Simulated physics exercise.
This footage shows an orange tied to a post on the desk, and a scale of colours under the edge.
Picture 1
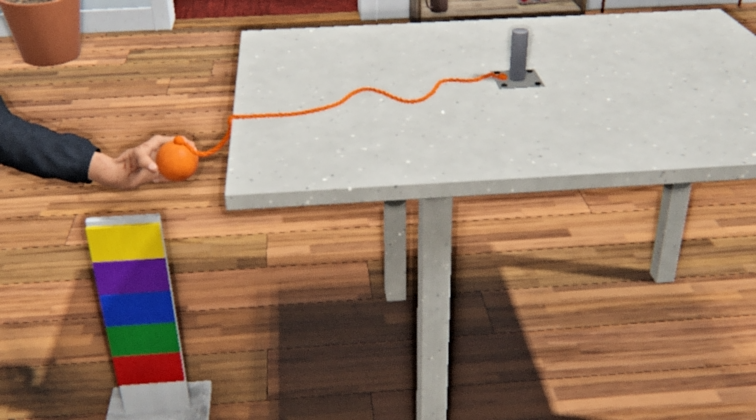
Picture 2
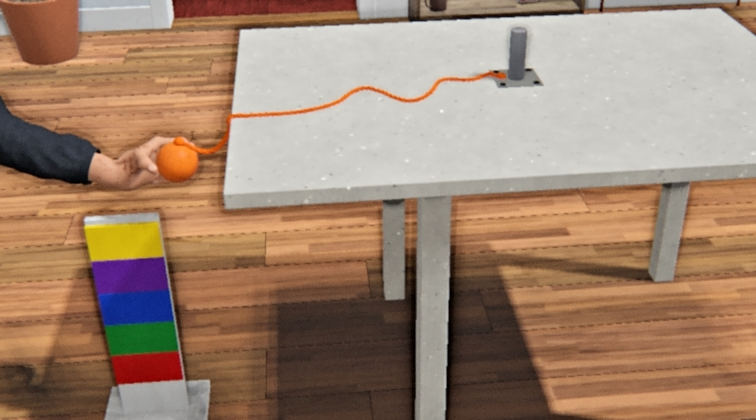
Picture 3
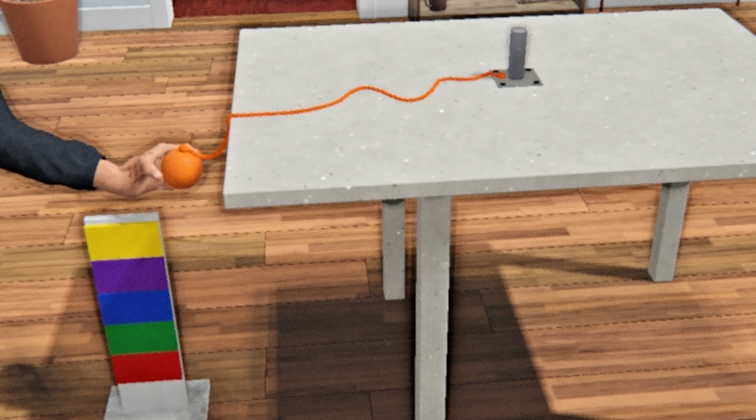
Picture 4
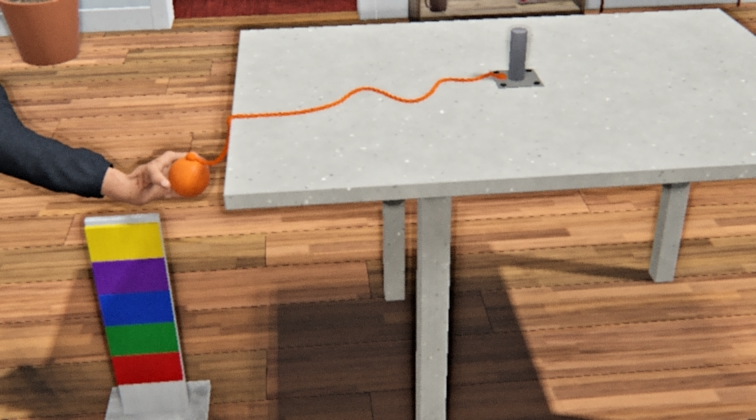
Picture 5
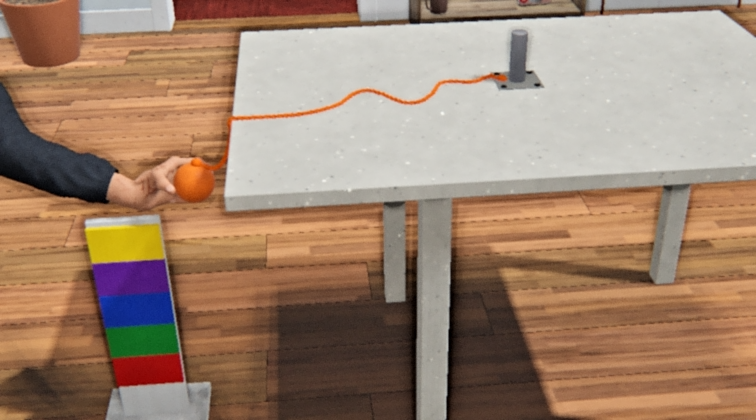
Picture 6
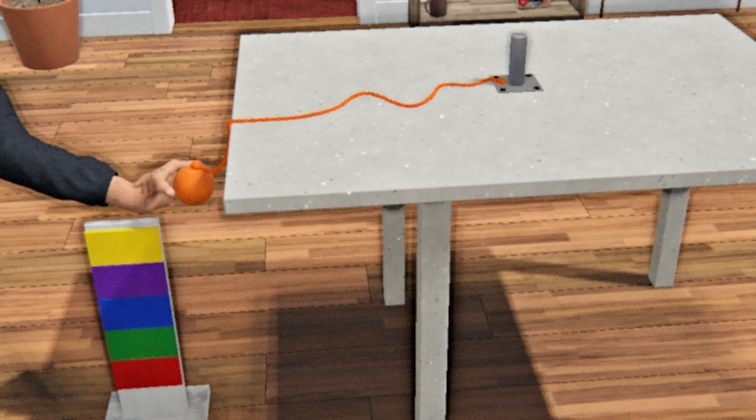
Beside a pale table on a wooden floor, a hand held an orange tied by a cord to a post, then moved it slightly right and down, closer to the table's edge, above a striped colour scale.
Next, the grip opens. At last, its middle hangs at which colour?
At purple.
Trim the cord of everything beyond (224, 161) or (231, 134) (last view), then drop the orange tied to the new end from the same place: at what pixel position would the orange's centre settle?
Going through both, you get (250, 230) and then (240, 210).
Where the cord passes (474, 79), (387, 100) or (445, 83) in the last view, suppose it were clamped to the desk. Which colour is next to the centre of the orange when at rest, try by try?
Taking the three tries in turn, you'd get purple, yellow and purple.
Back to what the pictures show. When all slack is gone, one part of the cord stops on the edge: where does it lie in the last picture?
About (308, 116).
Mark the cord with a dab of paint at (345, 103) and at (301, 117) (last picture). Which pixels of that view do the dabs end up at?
Final positions are (281, 106) and (232, 119), in that order.
Soon after, orange near (220, 260); level with purple.
After that, orange near (278, 252); level with purple.
And then, orange near (246, 263); level with purple.
In the end, orange near (240, 264); level with purple. Its centre hangs level with the purple band.
